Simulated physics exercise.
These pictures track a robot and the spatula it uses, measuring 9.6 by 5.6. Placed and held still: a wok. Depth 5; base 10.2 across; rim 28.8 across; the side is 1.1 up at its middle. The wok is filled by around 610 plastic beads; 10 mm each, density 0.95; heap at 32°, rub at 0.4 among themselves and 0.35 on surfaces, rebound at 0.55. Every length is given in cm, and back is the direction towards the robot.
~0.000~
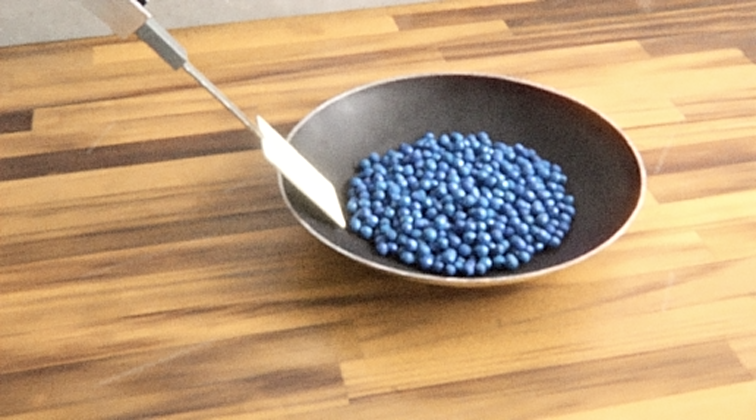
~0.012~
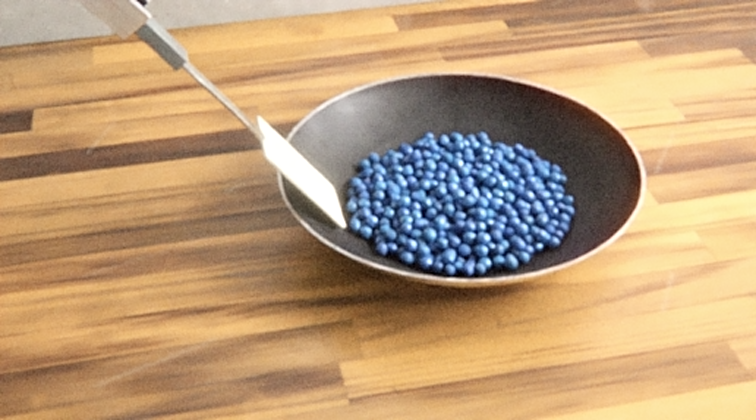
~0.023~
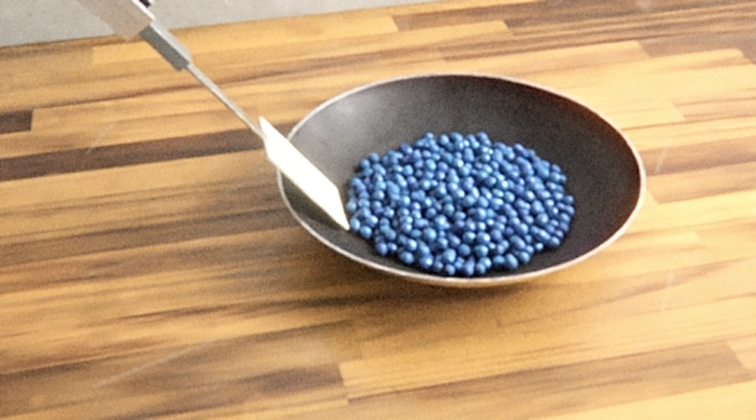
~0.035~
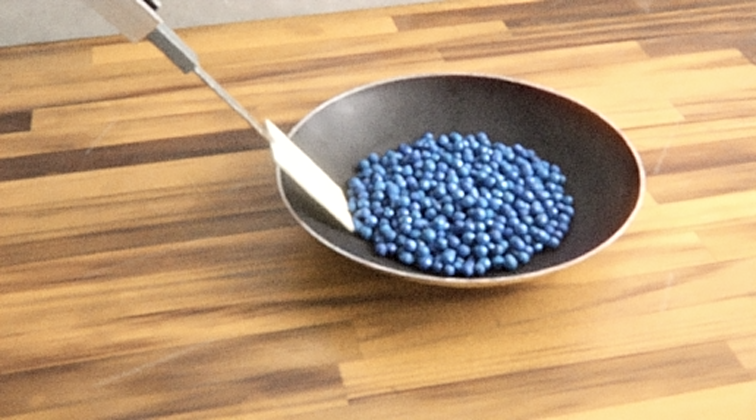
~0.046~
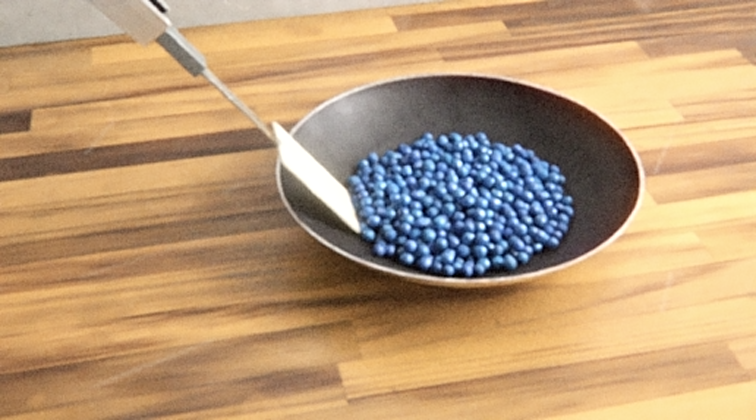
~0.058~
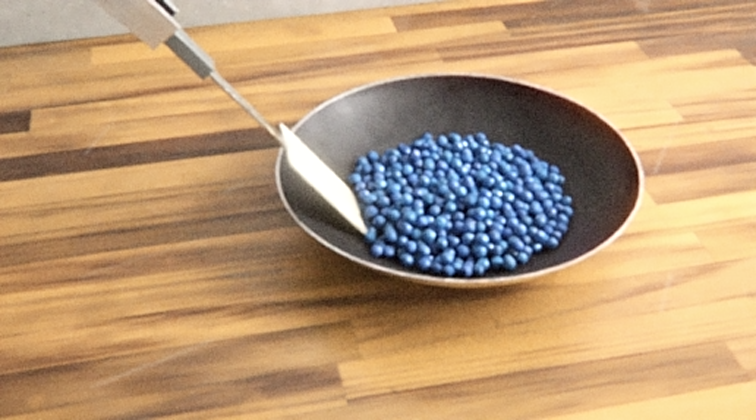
A spatula held by a robot slides slightly right and down inside the left side of a dark wok on a striped wooden surface, pressing into the edge of a heap of blue beads that barely shifts.
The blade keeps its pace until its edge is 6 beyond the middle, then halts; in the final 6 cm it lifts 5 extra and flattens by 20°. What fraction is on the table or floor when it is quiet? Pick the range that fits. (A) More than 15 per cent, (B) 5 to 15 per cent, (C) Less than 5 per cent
C.
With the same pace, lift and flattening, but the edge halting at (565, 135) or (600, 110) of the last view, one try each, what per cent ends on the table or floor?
About 0 and 5 per cent.
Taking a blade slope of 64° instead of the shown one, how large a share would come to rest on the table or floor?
Estimate: Approx. 0 %.
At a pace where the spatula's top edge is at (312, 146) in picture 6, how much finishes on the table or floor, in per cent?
I'd say around 5 per cent.
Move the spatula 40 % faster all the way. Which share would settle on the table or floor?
Around 0 per cent would finish on the table or floor.
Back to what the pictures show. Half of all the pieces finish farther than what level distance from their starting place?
Some 3 centimetres.
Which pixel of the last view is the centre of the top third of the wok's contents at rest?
The centre sits at about (534, 183).
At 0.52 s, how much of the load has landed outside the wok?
Roughly 0 percent of it.
By 0.16 s, sloping 54°, highest piece 3 above the table; 614 in the wok.
By 0.26 s, sloping 46°, highest piece 5 above the table; 614 in the wok.
By 0.52 s, sloping 34°, highest piece 4 above the table; 614 in the wok.
By 1.57 s, sloping 34°, highest piece 4 above the table; 614 in the wok.
Final count, 614 in the wok. That is 0 % on the table or floor.
